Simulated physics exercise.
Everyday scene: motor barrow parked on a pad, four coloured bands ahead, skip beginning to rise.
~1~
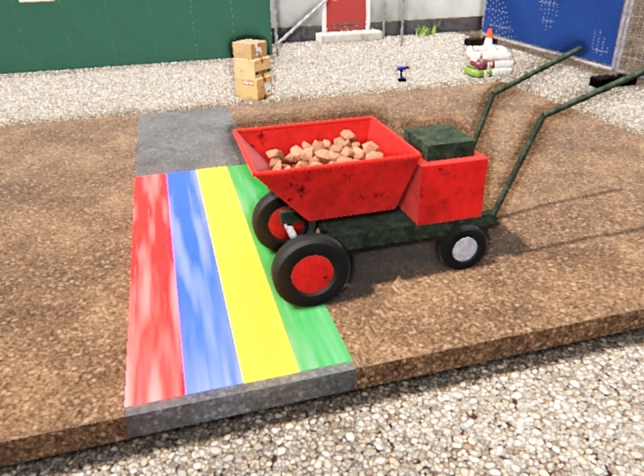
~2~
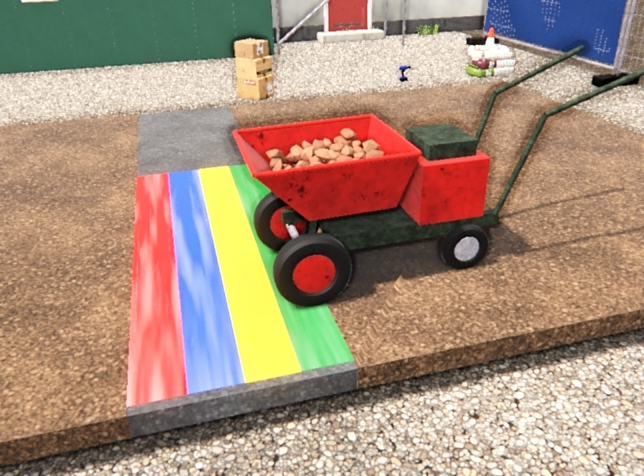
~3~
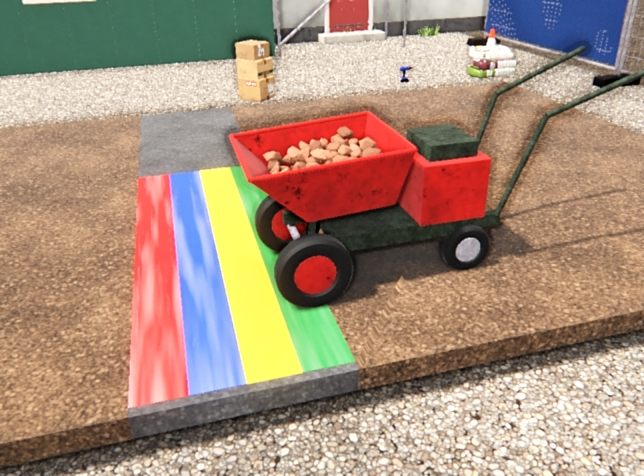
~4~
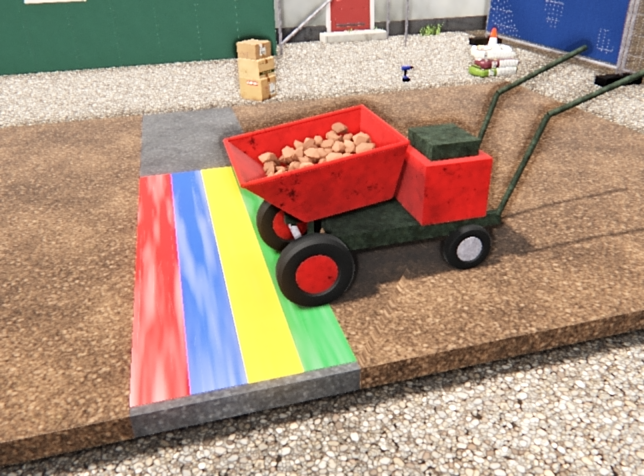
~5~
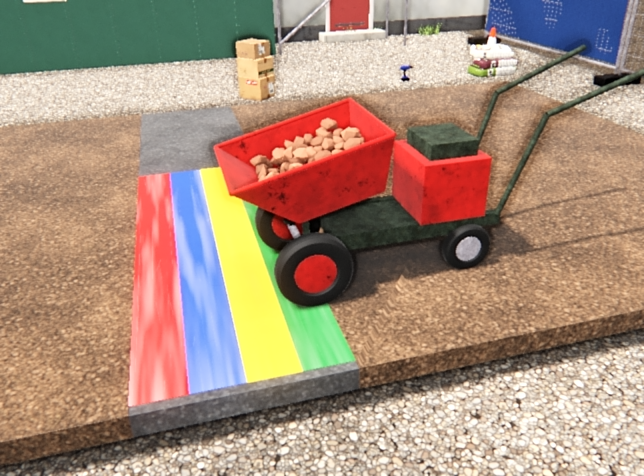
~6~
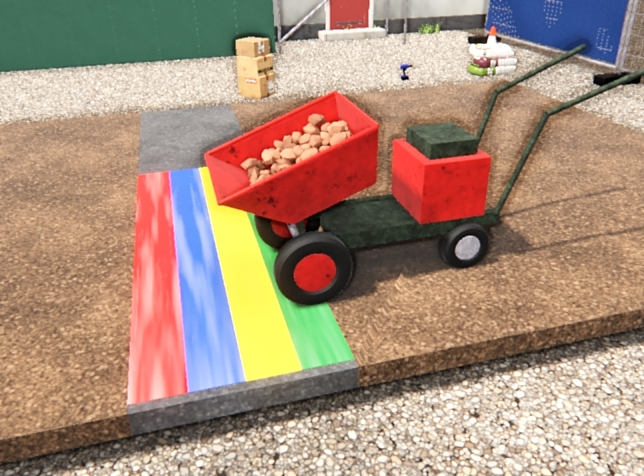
Red skip of a motor barrow loaded with rubble tilting gradually forward to the left, above green, yellow, blue and red bands.
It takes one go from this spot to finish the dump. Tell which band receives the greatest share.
I would say the red band receives it.
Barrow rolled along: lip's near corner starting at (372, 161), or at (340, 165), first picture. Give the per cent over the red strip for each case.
From the first spot you get 0 percent, and from the second 10 percent.
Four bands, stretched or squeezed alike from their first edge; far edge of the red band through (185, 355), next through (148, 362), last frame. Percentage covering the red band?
Shares: Close to 10 %; close to 40 %.
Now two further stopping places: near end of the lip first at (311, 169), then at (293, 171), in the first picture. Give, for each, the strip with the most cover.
The blue one, then the strip in blue.
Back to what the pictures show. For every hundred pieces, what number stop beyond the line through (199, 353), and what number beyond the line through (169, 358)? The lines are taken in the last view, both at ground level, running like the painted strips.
70 % and 40 %, in that order.
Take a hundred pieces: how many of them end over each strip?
The green strip takes 0 per cent, the yellow strip 0, the blue strip 10 and the red strip 40.
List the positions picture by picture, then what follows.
In the first picture, lip of the skip at (255, 175), level; top of the load at (342, 162), lumps of rubble; green strip at (310, 329); yellow strip at (261, 338); blue strip at (209, 348); red strip at (155, 358).
In the second picture, lip of the skip at (255, 176), tipped barely; top of the load at (343, 161).
In the third picture, lip of the skip at (250, 181), tipped barely; top of the load at (345, 151).
In the fourth picture, lip of the skip at (243, 186), tipped a little; top of the load at (339, 147).
In the fifth picture, lip of the skip at (231, 194), tipped a little; top of the load at (343, 149).
In the sixth picture, lip of the skip at (220, 204), tipped clearly; top of the load at (331, 144); green strip at (313, 327); yellow strip at (263, 336); blue strip at (211, 346); red strip at (157, 356).
Soon, skip tipped steeply; all in the skip.
A while on, skip tipped right over; most in the skip; a stray few over the blue strip; about a quarter over the red strip; a stray few off the paint.
Towards the end, skip tipped right over; about a third in the skip; a small part over the blue strip; about a third over the red strip; about a quarter off the paint.
Finally, skip tipped right over; about a third in the skip; none over the green strip; none over the yellow strip; a small part over the blue strip; about a third over the red strip; about a quarter off the paint.
